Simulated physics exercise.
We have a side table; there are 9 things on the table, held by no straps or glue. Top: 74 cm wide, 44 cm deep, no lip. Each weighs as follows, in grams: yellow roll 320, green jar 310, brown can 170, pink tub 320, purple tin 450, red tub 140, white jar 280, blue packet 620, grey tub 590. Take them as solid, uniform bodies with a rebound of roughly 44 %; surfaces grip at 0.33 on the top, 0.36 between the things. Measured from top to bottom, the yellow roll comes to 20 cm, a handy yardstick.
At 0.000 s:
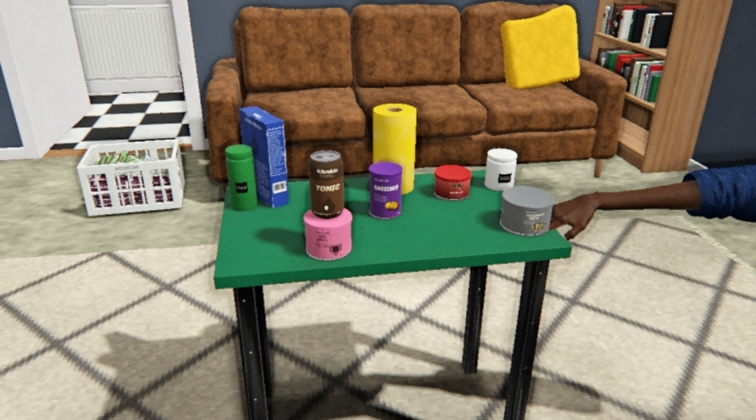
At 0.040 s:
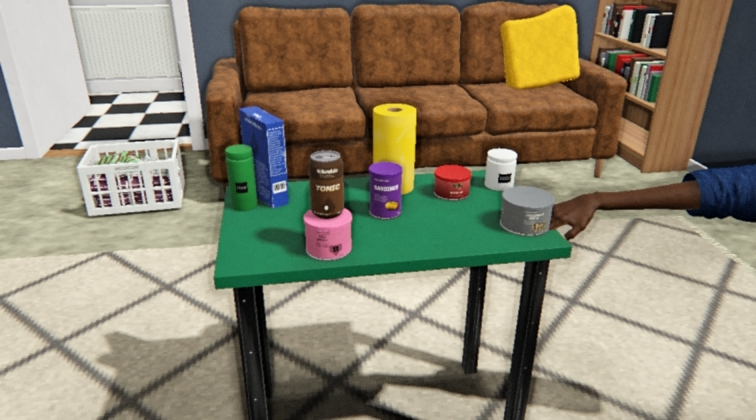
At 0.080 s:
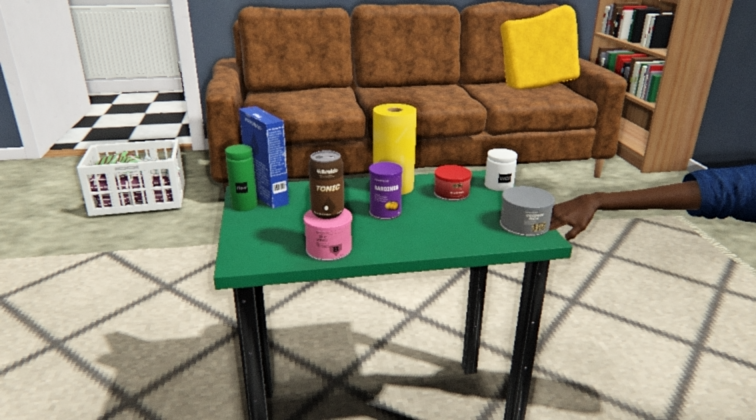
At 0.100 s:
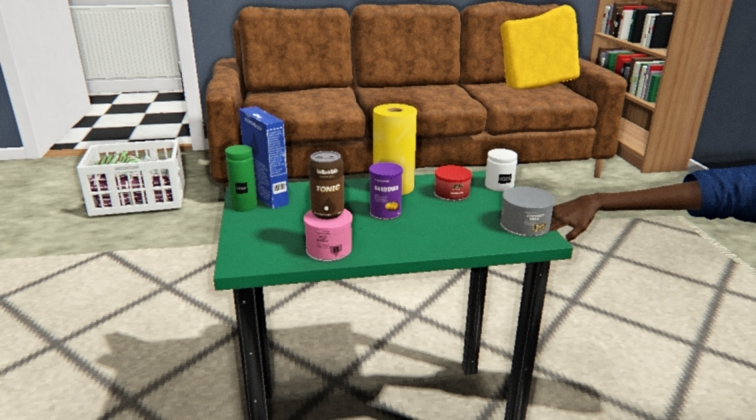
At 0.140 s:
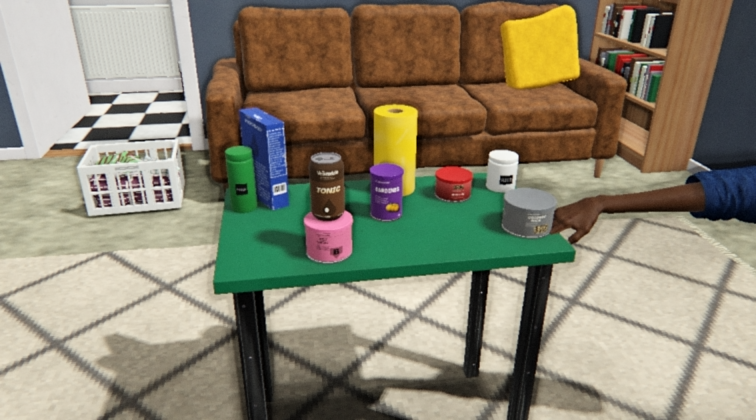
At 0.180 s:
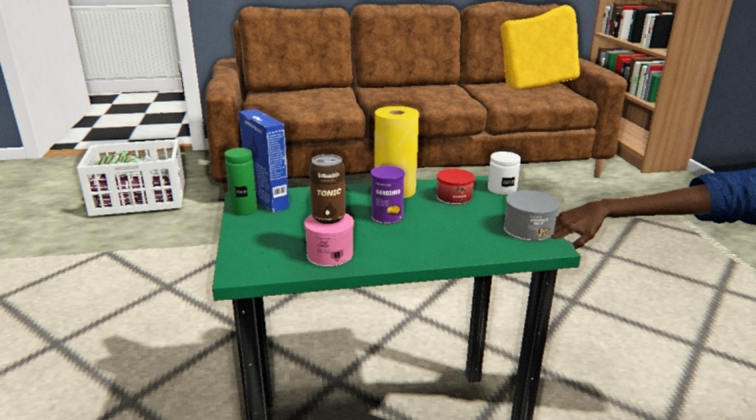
The footage shows a hand at the right edge of a green table holding assorted containers, a blue packet and a yellow roll; after barely any movement, the table shifts slightly toward the viewer, the items moving with it.
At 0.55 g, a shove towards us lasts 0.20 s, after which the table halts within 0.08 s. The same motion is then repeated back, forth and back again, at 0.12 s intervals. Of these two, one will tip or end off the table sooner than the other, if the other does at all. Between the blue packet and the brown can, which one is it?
I would say the latter of the pair.
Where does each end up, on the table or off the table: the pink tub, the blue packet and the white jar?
Afterwards, the pink tub leaves its support, the blue packet stays on its support, and the white jar stays on its support.
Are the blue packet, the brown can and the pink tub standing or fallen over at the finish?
Outcome noted - the blue packet survives without falling, the brown can ends up fallen, the pink tub ends up fallen.
By 0.58 s, table shifted 11 cm; blue packet 4 cm from its spot near (264, 181); brown can 3 cm from its spot near (334, 217); yellow roll 4 cm from its spot.
By 1.08 s, table shifted 13 cm; brown can tilted 60° near (329, 218); green jar 2 cm from its spot; purple tin 2 cm from its spot.
By 1.48 s, table shifted 2 cm; pink tub and grey tub now off the table; brown can on its side near (325, 214); blue packet 11 cm from its spot near (263, 179).
When it is over (2.2 s), off the table, pink tub; lying over on the table, brown can; not toppled but over 5 cm from the start, yellow roll, green jar, red tub, white jar, blue packet and grey tub; purple tin within 5 cm of the start. End places, in pixels of the last picture, blue packet near (264, 168), brown can near (322, 200). Blue packet was never lost; brown can went at 1.02 s.
